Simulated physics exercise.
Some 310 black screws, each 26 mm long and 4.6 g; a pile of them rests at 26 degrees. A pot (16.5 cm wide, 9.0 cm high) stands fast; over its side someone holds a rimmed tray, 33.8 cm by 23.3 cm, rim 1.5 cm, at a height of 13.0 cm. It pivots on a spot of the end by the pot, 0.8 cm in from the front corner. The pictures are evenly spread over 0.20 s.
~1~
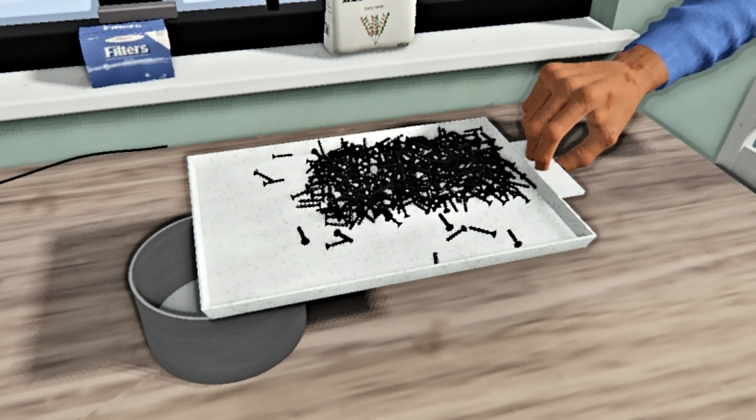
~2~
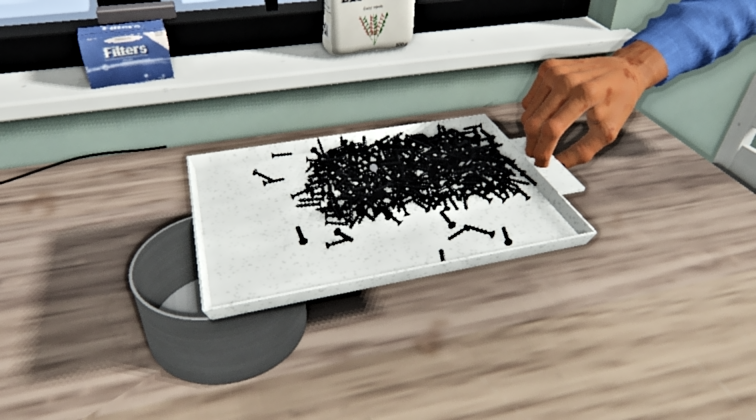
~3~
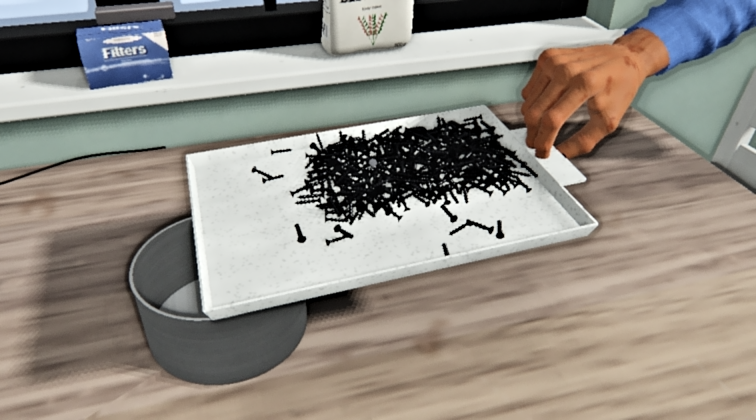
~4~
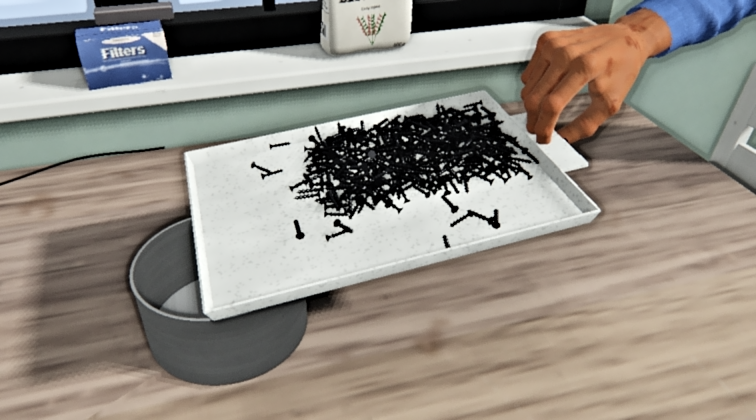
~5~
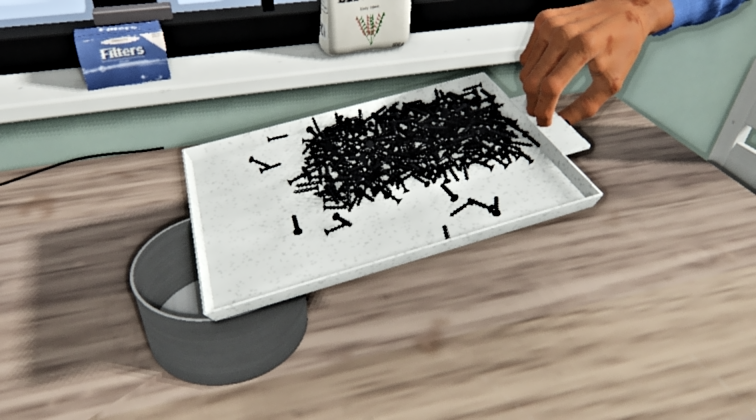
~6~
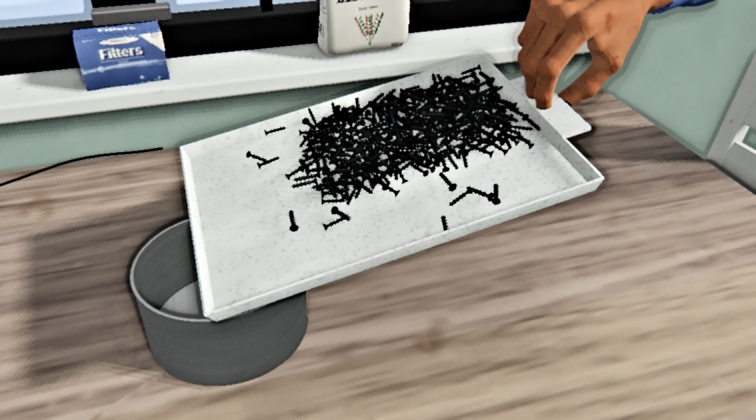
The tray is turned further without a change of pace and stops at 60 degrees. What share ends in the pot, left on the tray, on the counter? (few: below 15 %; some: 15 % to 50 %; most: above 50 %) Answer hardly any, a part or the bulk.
Pot hardly any, tray hardly any, counter the bulk.
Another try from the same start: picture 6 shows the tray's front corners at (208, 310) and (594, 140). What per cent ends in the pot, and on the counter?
Pot 10, counter 85.
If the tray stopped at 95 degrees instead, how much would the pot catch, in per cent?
In that case some 0 per cent.
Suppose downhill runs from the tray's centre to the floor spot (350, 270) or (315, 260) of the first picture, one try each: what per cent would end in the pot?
Some 0 and 0 per cent.
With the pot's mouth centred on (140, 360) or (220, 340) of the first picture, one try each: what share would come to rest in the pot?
About 80 and 30 per cent.
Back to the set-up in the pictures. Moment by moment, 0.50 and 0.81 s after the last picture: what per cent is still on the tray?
In turn: 100, 10.
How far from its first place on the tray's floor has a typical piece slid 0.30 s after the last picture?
About 2 cm.
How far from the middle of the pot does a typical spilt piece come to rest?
About 20 cm.
Then, 0.30 s after the last picture, tilt 36 degrees; the tray holds 100 %, the pot 0 %.
Then, 0.50 s after the last picture, tilt 52 degrees; the tray holds 100 %, the pot 0 %.
Then, 0.81 s after the last picture, tilt 60 degrees; the tray holds 10 %, the pot 0 %.
In the end, pot 5 %, tray 5 %, counter 90 %.
